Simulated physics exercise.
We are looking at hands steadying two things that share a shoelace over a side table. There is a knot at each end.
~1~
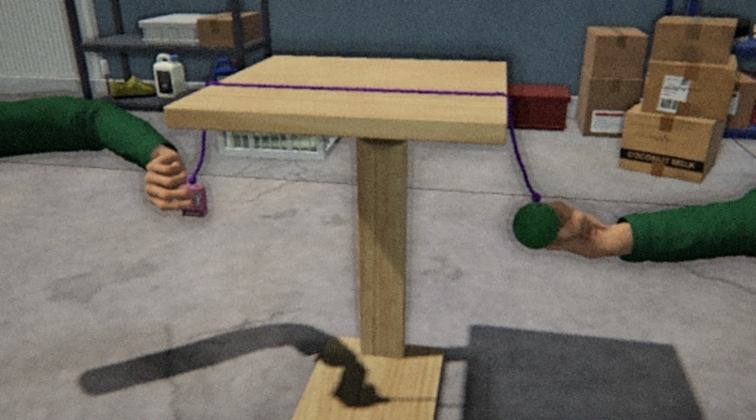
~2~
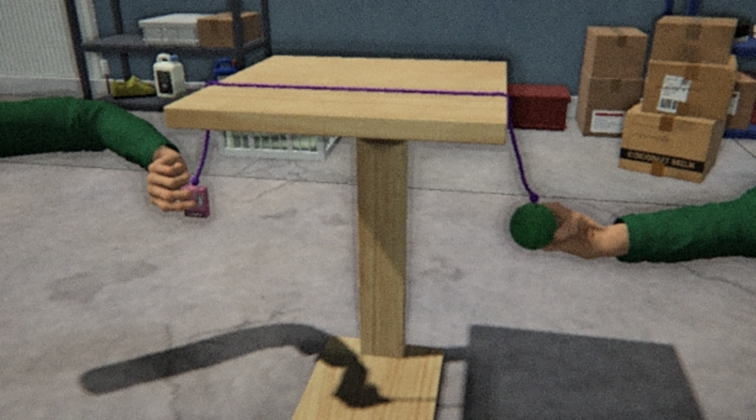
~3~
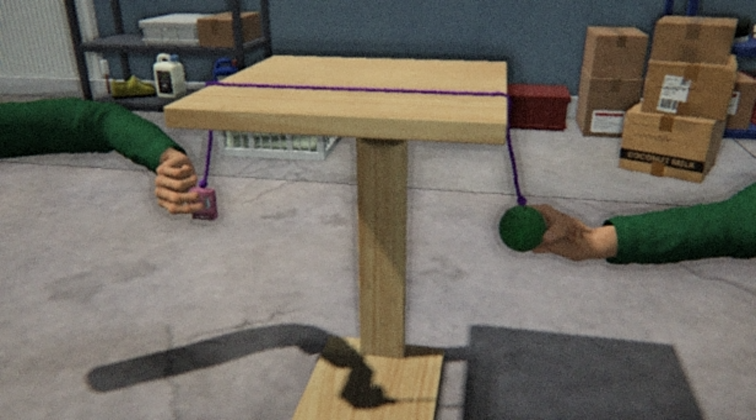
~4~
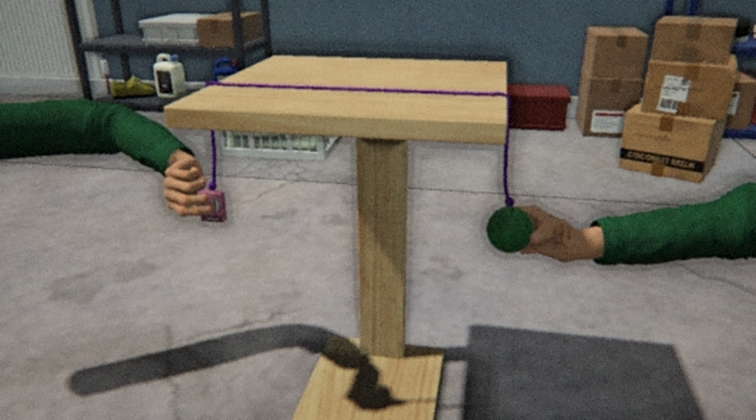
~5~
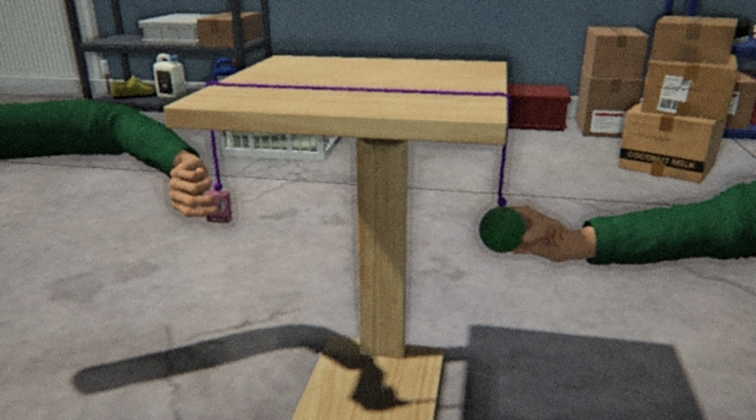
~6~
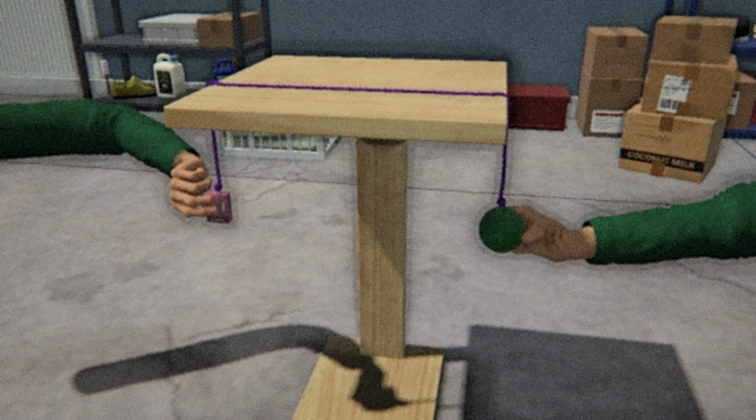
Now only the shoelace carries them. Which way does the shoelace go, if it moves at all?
In the end the shoelace is pulled to the right.
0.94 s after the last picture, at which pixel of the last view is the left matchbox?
By then it is at (648, 207).
Then, 0.56 s later than the last view, left matchbox pulled up onto the top near (256, 65); right apple lower near (483, 375).
Then, 0.94 s later than the last view, left matchbox higher near (648, 207); right apple down on the floor.
Finally, left matchbox down on the floor; right apple down on the floor. The shoelace slides rightwards.
